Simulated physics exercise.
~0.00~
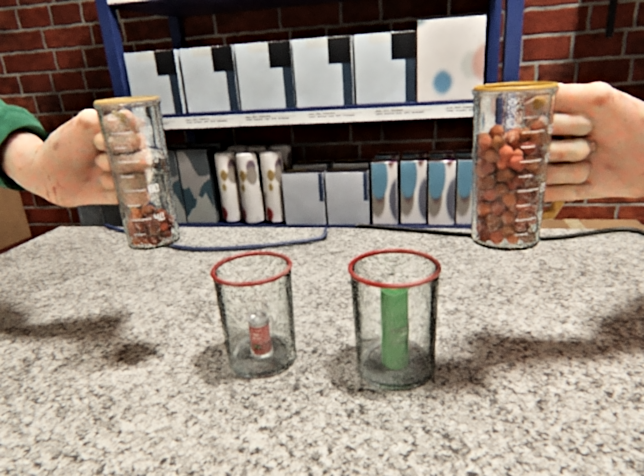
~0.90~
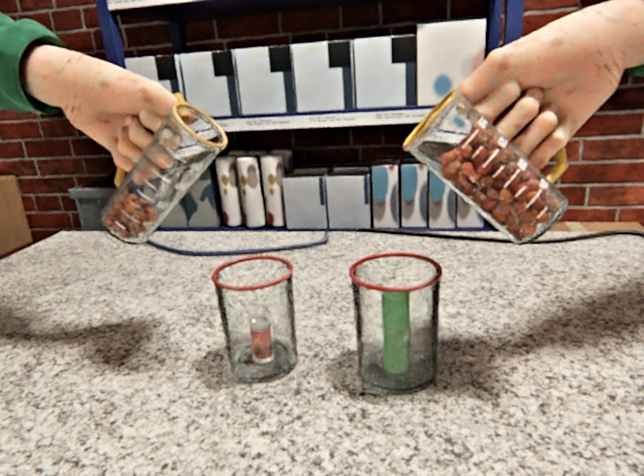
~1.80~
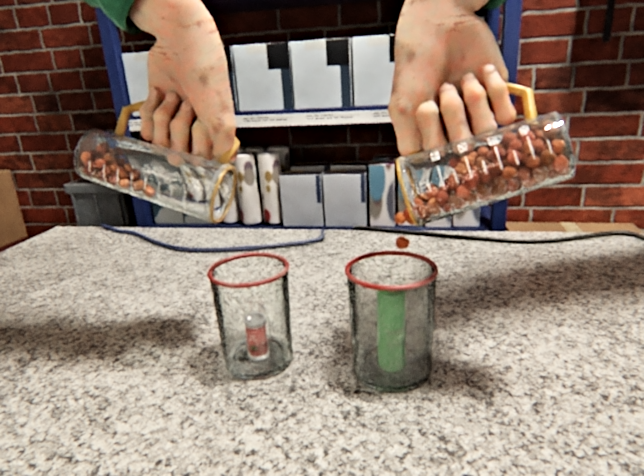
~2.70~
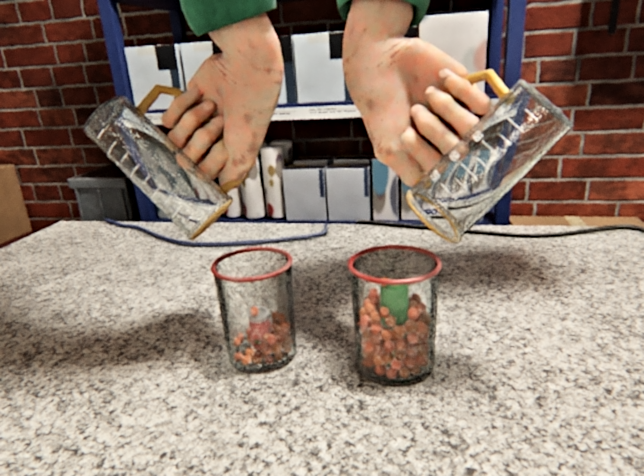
At first, two hands hold clear cups of small reddish-brown pieces above a speckled counter, the right cup much fuller than the left. Below stand two red-rimmed glasses, a short pale and reddish object in the left one and a taller green one in the right. The hands tilt the cups inward until they lie on their sides, and a piece drops toward the right glass. They tip further, emptying both cups into the glasses. Finally, the left glass holds a small pile and the right a deeper one, with both objects still showing.
